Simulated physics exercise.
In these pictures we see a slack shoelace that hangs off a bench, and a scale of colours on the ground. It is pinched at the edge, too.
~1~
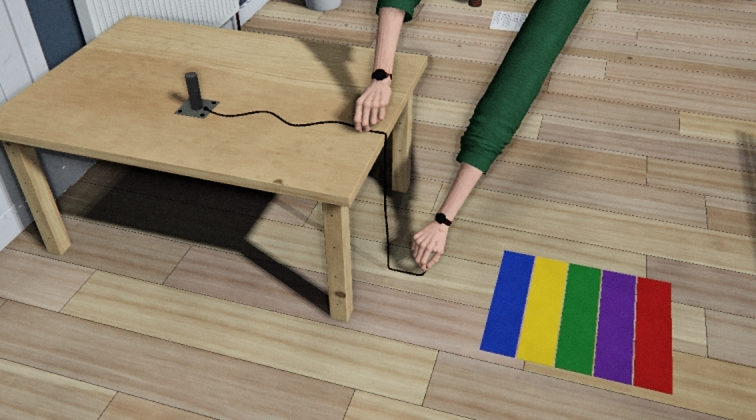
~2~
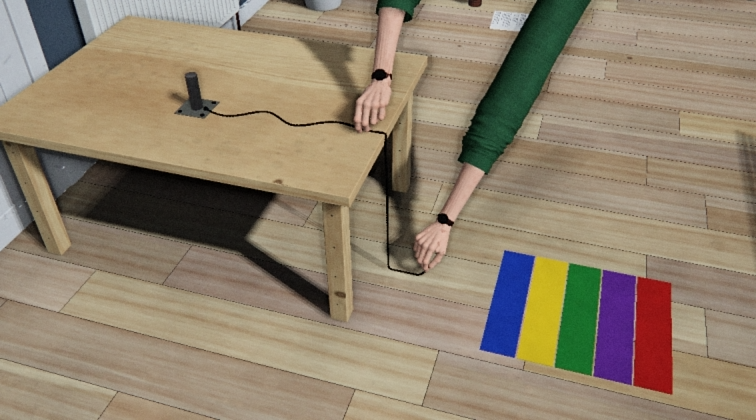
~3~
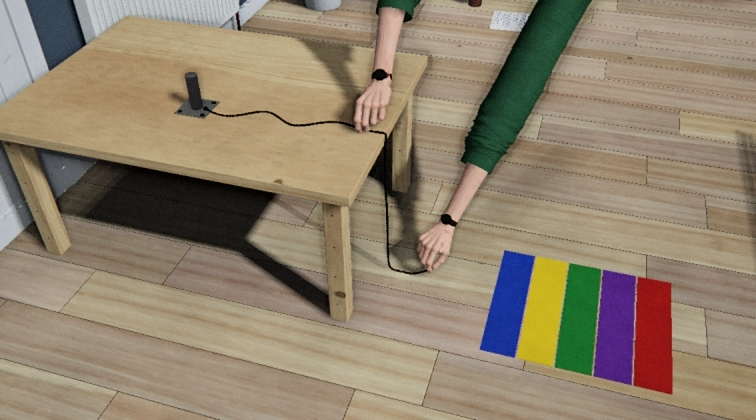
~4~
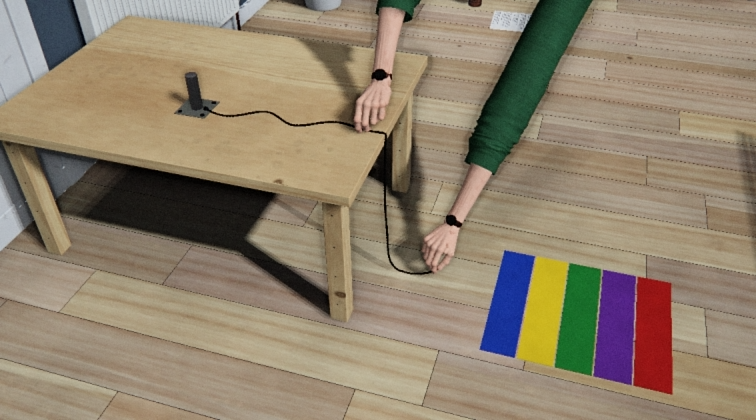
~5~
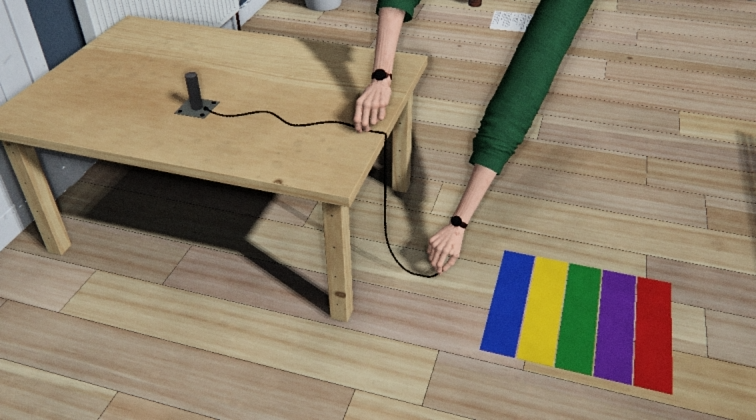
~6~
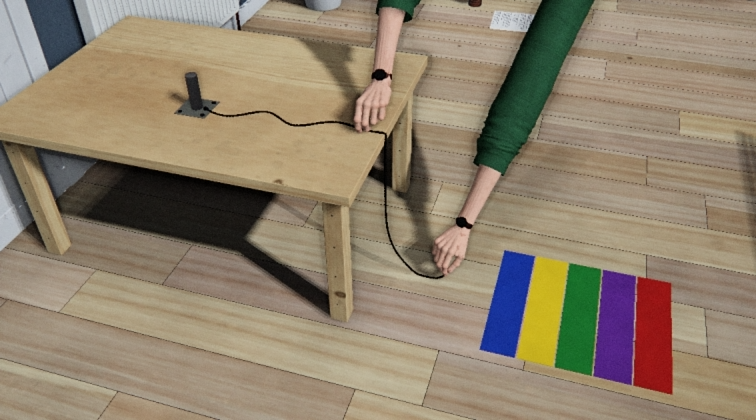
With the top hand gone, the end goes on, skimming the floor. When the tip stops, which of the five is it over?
The yellow one.
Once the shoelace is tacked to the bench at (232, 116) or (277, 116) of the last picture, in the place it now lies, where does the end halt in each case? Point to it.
First try close to (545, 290), second close to (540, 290).
A little later, end near (494, 282); short of the strips.
Next, end near (528, 289); over blue.
When it is tight, end near (548, 293); over yellow. It gets as far as the yellow strip.
